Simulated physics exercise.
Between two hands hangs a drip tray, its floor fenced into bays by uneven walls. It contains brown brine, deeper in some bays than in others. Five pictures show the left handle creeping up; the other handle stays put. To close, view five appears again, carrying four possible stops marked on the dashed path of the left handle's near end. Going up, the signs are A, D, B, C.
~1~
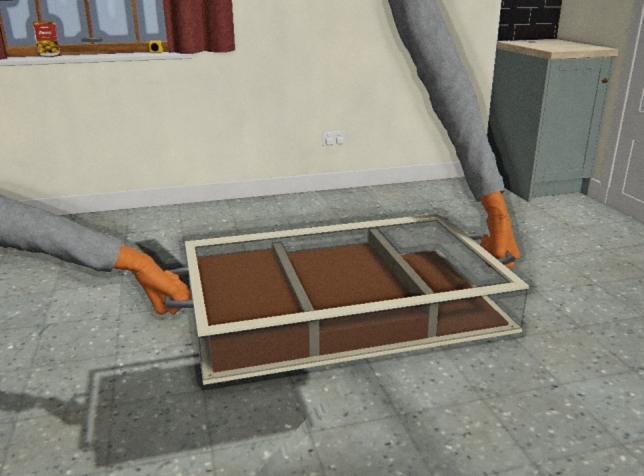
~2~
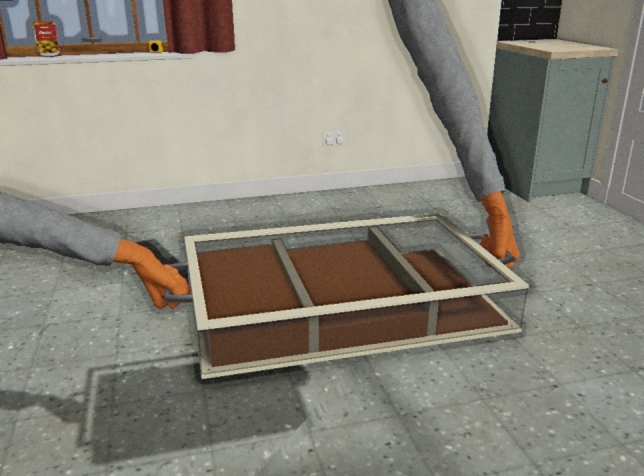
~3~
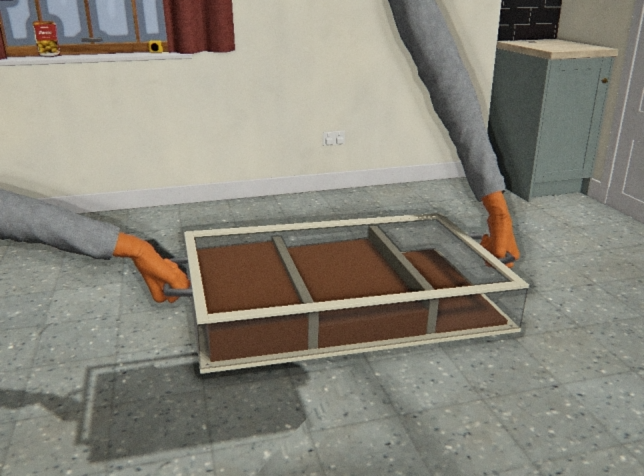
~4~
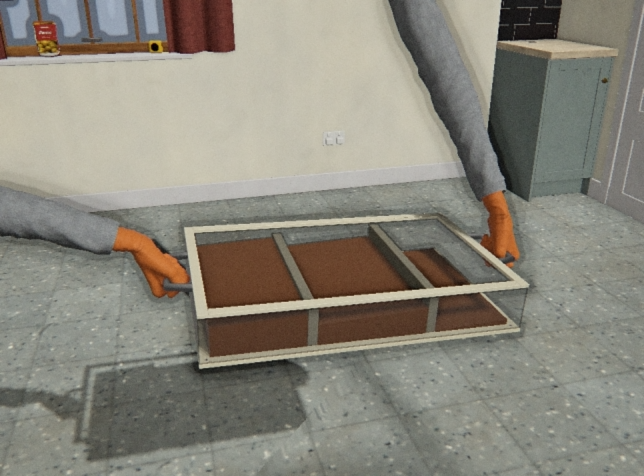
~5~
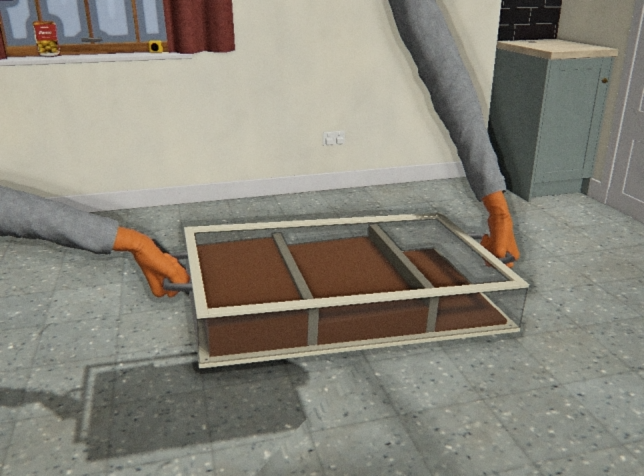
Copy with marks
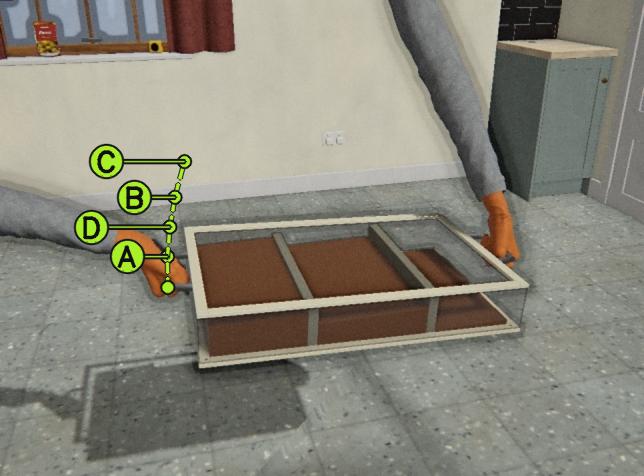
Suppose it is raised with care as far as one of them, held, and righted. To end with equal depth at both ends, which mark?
Take C.
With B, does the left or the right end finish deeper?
The left end bay.
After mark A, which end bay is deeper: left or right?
The left one.
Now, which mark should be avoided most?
It is A.
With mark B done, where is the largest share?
It is the middle one.
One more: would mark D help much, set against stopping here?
Yes.
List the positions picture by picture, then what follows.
The tray is level; deepest in the left bay, at (248, 289), shallowest in the right; left handle at (168, 289).
Tipped about 1° down to the right; no wall is crossed; left handle at (167, 283).
Tipped about 2° down to the right; no wall is crossed; left handle at (167, 277).
Tipped about 3° down to the right; no wall is crossed; left handle at (166, 272).
Tipped about 3° down to the right; deepest in the left bay, at (247, 276), shallowest in the right; left handle at (166, 272).
On the marked copy, A at (167, 256); B at (174, 197); C at (184, 161); D at (169, 227).
With A, the left end bay stands much deeper than the other; nothing spills.
With B, the left end bay stands much deeper than the other; nothing spills.
With C, the two end bays stand about equally deep; nothing spills.
With D, the left end bay stands much deeper than the other; nothing spills.
